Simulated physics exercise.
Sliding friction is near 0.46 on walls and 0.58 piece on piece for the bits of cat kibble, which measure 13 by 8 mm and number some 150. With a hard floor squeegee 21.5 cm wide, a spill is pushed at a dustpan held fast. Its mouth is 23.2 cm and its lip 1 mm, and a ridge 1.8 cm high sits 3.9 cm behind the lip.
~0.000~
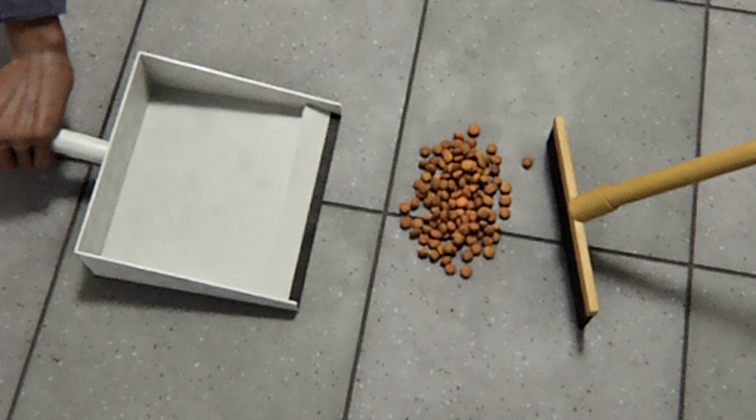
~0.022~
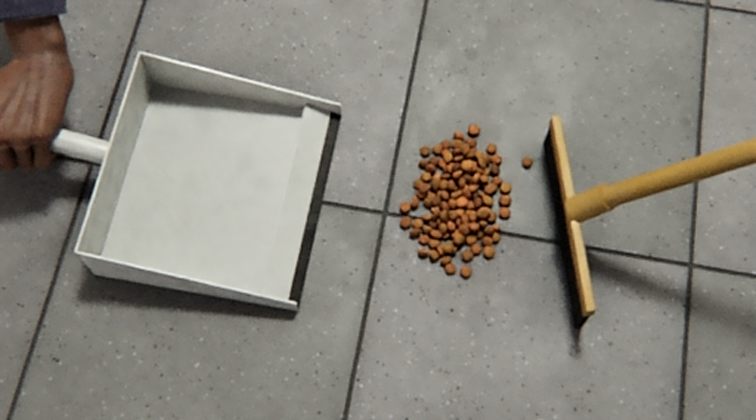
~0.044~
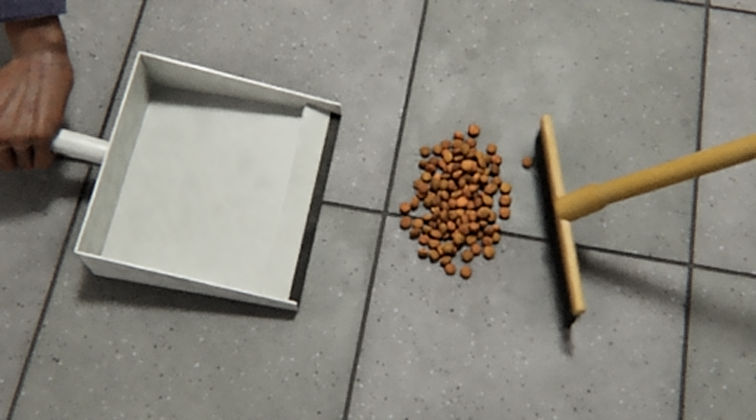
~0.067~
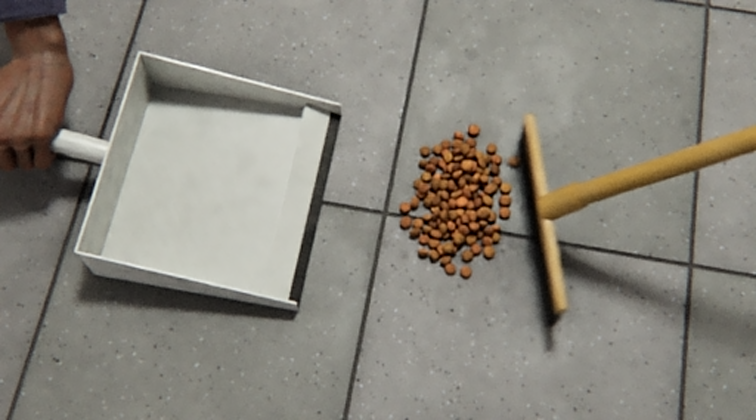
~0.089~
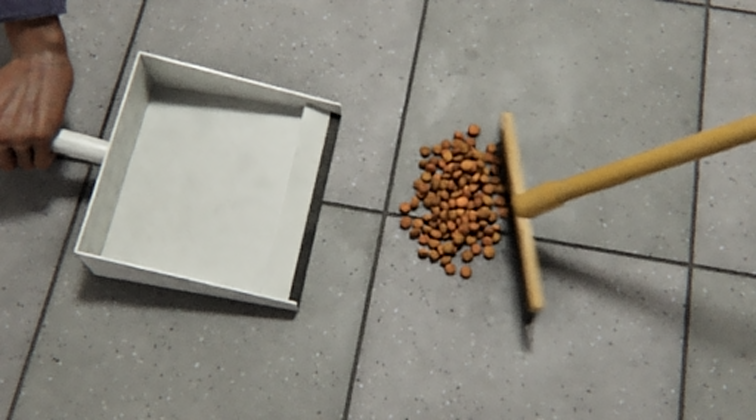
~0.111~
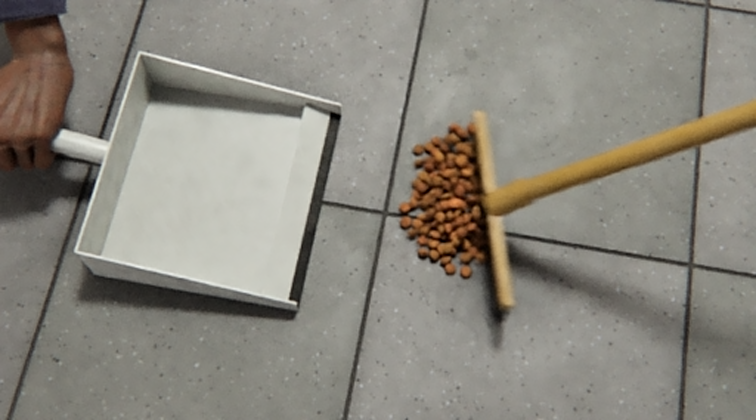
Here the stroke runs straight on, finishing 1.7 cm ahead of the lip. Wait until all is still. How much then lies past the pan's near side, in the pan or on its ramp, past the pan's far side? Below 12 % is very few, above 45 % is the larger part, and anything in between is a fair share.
Past the pan's near side: Very few, in the pan or on its ramp: The larger part, past the pan's far side: Very few.
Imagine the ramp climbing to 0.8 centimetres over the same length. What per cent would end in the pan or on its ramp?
It would be roughly 75 percent.
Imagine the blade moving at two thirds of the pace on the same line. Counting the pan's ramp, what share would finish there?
Share: Near 30 %.
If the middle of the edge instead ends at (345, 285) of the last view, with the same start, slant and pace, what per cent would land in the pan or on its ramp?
Some 50 per cent.
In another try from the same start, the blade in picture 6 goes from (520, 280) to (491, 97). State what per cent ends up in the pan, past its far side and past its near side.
Split: Pan = 30, far = 10, near = 0.
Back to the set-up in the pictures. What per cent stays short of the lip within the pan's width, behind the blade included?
Some 35 per cent of them end up there.
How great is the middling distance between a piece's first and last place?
That distance is around 18 cm.
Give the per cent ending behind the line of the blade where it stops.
5 %.
Then, at 0.18 s, middle of the blade 9 cm from the lip; 0 % over the lip, far side 5 %, near side 0 %.
After 0.22 s, middle of the blade 6 cm from the lip; 10 % over the lip, far side 5 %, near side 0 %.
After 0.41 s, middle of the blade 5 cm from the lip; 60 % over the lip, far side 5 %, near side 5 %.
By 1.0 s all is still; near side 5 %, pan 60 %, far side 5 %, in front of the lip or behind the blade 35 %.
